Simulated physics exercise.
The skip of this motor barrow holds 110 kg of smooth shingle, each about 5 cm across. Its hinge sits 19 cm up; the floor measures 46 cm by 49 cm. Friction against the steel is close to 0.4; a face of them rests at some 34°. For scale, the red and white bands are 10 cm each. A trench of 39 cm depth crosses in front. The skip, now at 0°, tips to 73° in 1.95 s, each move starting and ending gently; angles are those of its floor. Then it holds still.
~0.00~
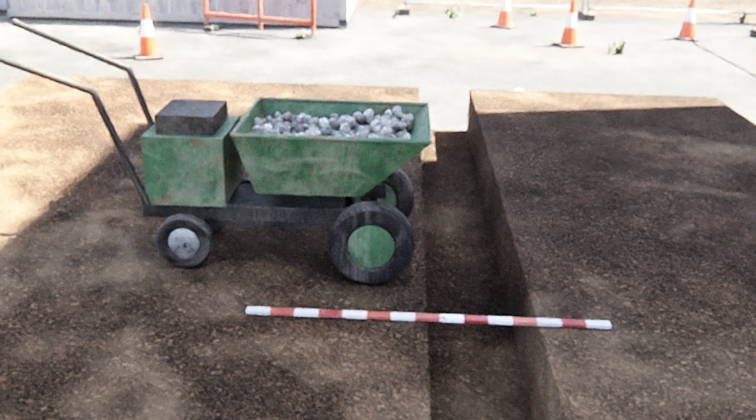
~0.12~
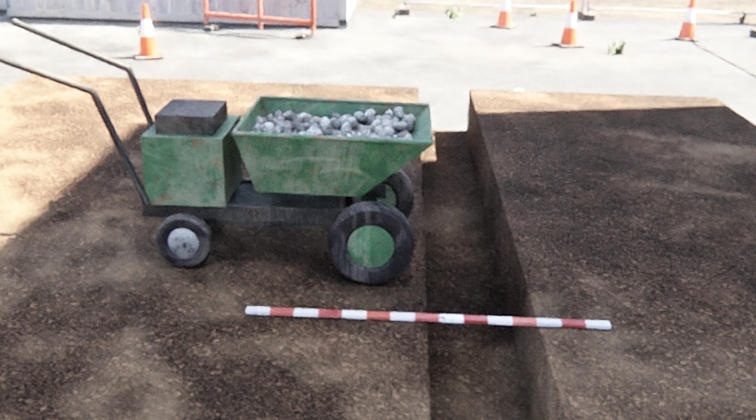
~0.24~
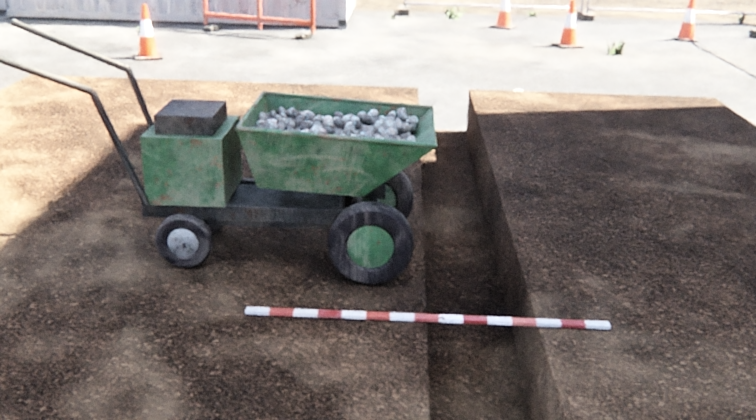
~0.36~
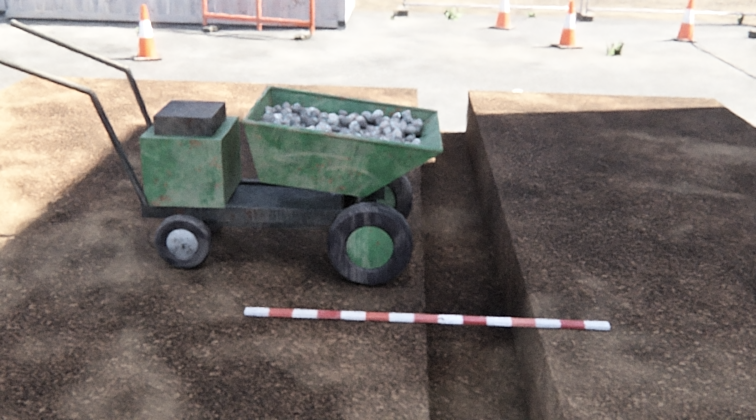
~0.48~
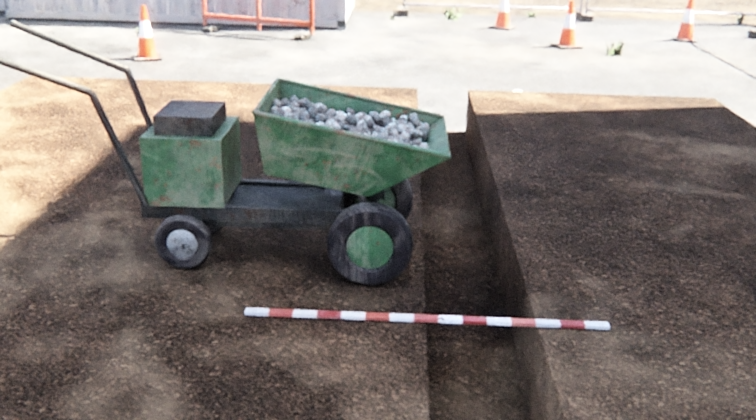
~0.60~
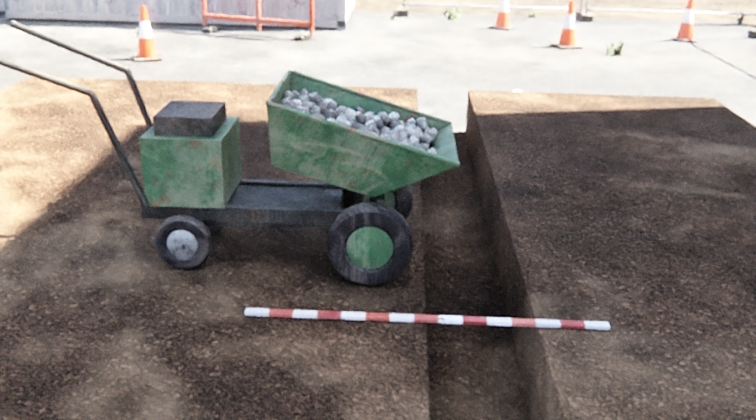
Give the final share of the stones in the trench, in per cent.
Close to 54 in a hundred.
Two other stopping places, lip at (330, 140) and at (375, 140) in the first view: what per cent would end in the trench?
First some 90, then 100 per cent.
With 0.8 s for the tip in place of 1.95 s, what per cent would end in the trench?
Then about 50 per cent.
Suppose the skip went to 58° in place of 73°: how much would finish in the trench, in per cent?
Then about 55 per cent.
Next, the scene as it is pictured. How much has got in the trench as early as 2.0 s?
About 45 per cent by then.
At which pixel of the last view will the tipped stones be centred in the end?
Near (509, 313).
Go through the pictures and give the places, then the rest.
In the first frame, lip at (431, 142), floor tilted 0°, highest stones at (391, 119).
In the second frame, the skip is at 1°, its lip at (432, 143); the top of the load is at (377, 119); the stones move at 0.1 m/s on average.
In the third frame, the skip is at 3°, its lip at (436, 146); the top of the load is at (339, 121); the stones move at 0.2 m/s on average.
In the fourth frame, the skip is at 7°, its lip at (442, 151); the top of the load is at (287, 113); the stones move at 0.3 m/s on average.
In the fifth frame, the skip is at 11°, its lip at (450, 157); the top of the load is at (290, 107); the stones move at 0.3 m/s on average.
In the sixth frame, the skip is at 16°, its lip at (459, 165); the top of the load is at (297, 98); the stones move at 0.4 m/s on average.
After 1.5 s the floor is at 61°; 94 % in the skip, 6 % in the trench; the foremost stones are at (517, 237).
After 2.0 s the floor is at 73°; 11 % in the skip, 44 % in the trench, 45 % past the trench; the foremost stones are at (659, 263).
After 2.4 s the floor is at 73°; 0 % in the skip, 54 % in the trench, 46 % past the trench; the foremost stones are at (700, 260).
After 4.3 s the floor is at 73°; 0 % in the skip, 54 % in the trench, 46 % past the trench; the foremost stones are at (708, 260).
